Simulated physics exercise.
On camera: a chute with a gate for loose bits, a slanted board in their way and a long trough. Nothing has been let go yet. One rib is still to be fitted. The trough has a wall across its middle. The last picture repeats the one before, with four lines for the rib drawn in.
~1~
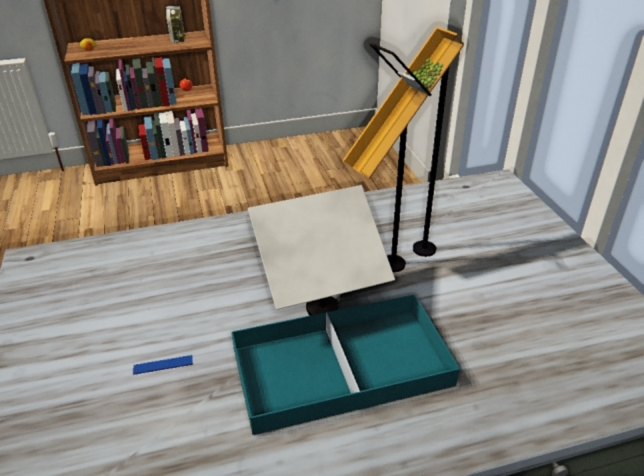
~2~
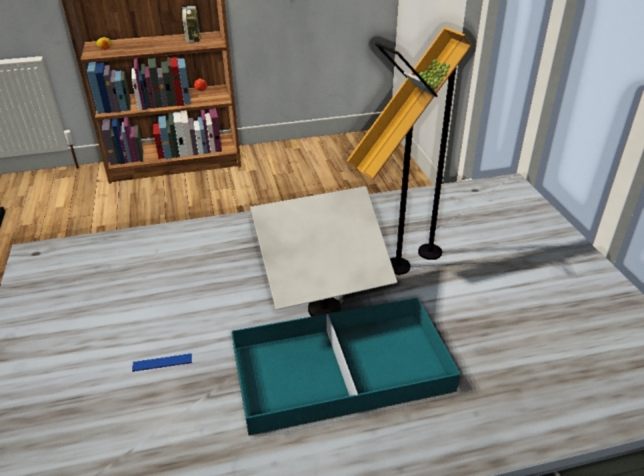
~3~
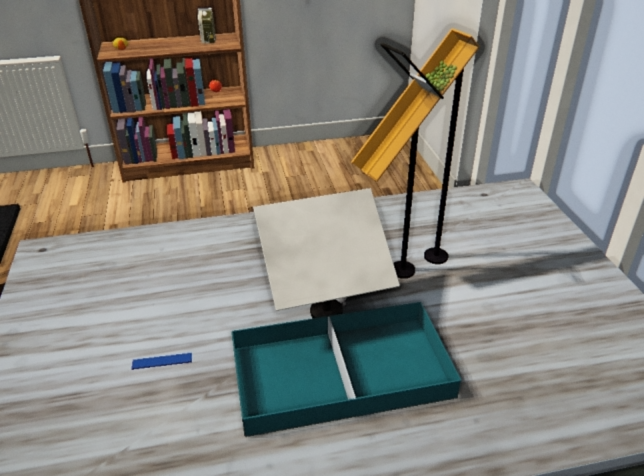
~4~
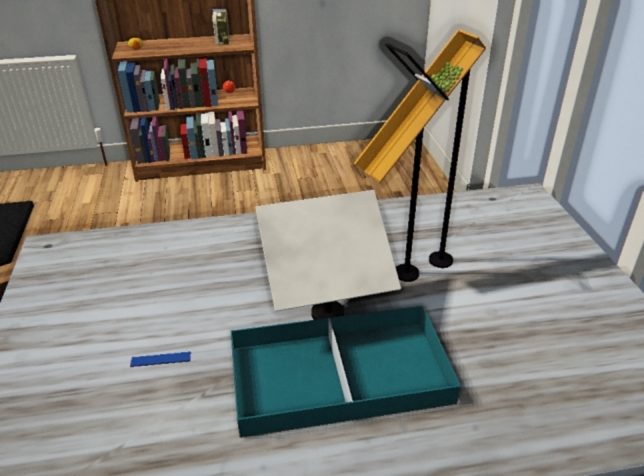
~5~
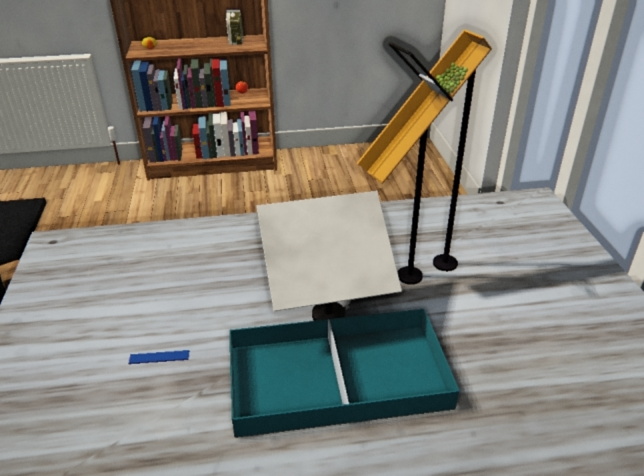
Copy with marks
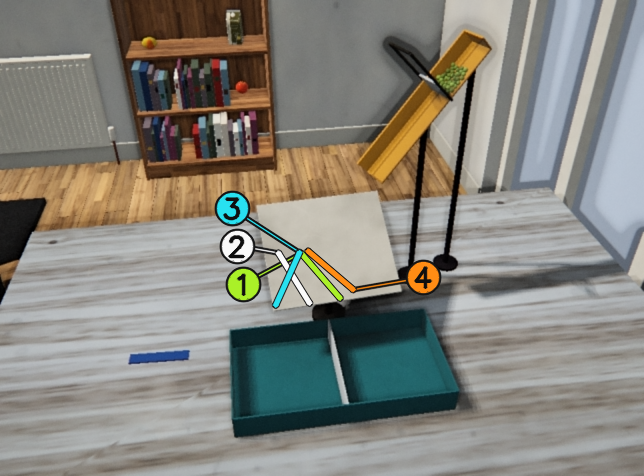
The camera drifts slowly around a yellow chute of green bits, slanted board and teal trough.
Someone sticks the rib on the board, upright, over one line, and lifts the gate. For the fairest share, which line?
Go for 2.
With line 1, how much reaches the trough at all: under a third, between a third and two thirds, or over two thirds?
Line 1 gives over two thirds.
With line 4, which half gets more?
The right half.
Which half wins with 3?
The left half.
On the marked copy, line 1 from (301, 253) to (340, 298); line 2 from (278, 252) to (309, 303); line 3 from (299, 252) to (275, 305); line 4 from (307, 251) to (353, 289).
Choosing 1, of what is caught, a small share in the left half, all but a few in the right.
Choosing 2, of what is caught, close to half in the left half, close to half in the right.
Choosing 3, of what is caught, the bulk in the left half, close to a quarter in the right.
Choosing 4, of what is caught, a small share in the left half, the bulk in the right.
